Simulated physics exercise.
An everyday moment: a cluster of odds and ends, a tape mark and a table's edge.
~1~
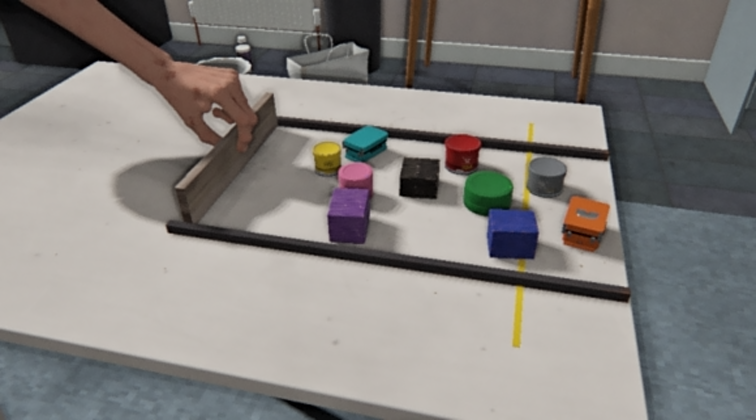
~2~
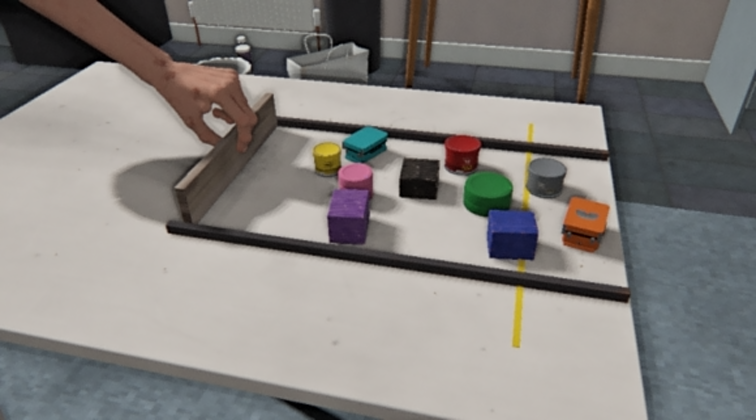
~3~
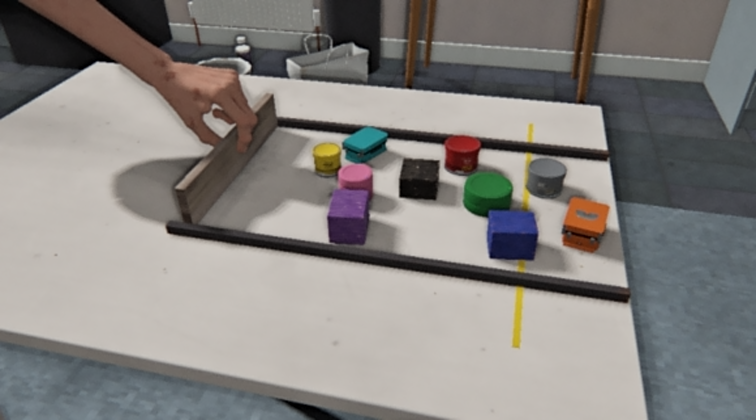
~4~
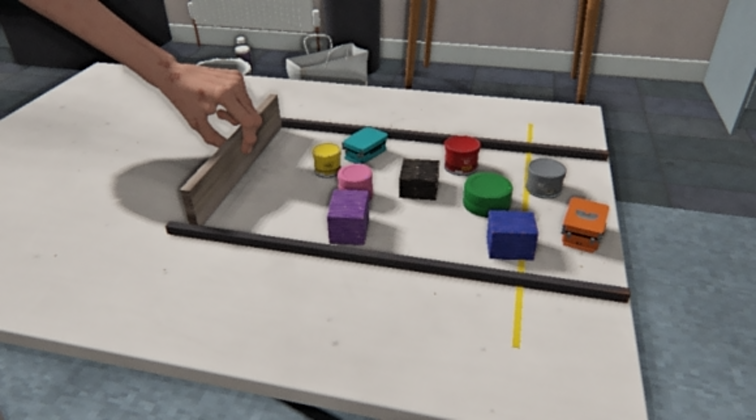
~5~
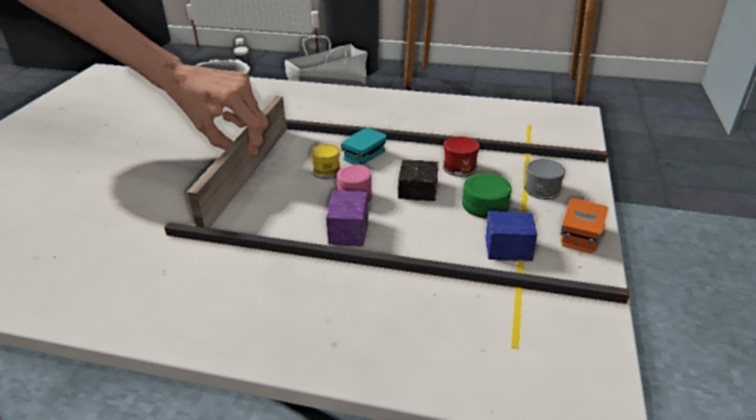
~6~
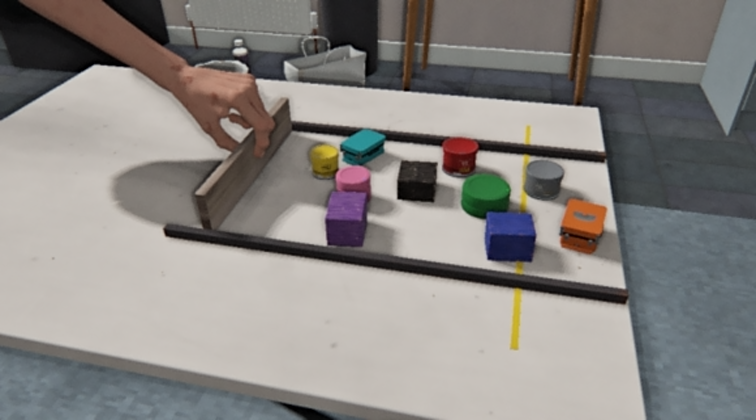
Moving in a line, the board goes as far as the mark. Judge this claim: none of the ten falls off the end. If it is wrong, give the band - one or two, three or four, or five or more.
Wrong; one or two fall off.
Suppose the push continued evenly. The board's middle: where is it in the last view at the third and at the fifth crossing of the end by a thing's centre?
At the first moment about (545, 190), at the next about (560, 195).
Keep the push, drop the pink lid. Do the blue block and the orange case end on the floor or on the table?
So the blue block is still there and the orange case goes off the edge.
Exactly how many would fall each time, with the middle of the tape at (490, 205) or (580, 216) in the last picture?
So that's 0 for the first and 6 for the second.
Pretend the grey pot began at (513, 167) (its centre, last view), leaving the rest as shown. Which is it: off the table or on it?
From that start, the object then is safe.
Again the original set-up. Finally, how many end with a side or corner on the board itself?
4 are in contact with it.
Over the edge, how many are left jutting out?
The overhang total is 2.
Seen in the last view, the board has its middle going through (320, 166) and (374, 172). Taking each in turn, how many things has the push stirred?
First position 1; second position 5.
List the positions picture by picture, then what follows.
Orange case (585, 225); grey pot (546, 177); blue block (512, 234); board (234, 152); tape (526, 207), in the first picture.
Grey pot (546, 178); green lid (488, 194), in the second picture.
Blue block (512, 235); board (234, 153), in the third picture.
Orange case (584, 225); pink lid (356, 185), in the fourth picture.
Grey pot (544, 179); black block (418, 180), in the fifth picture.
Orange case (582, 227); grey pot (543, 180); blue block (509, 237); board (251, 158); tape (523, 209), in the sixth picture.
Early on, none off yet; orange case at rest near (582, 227); grey pot at rest near (543, 180); blue block at rest near (509, 237).
Finally, the number that fall off is one or two; lost, orange case.
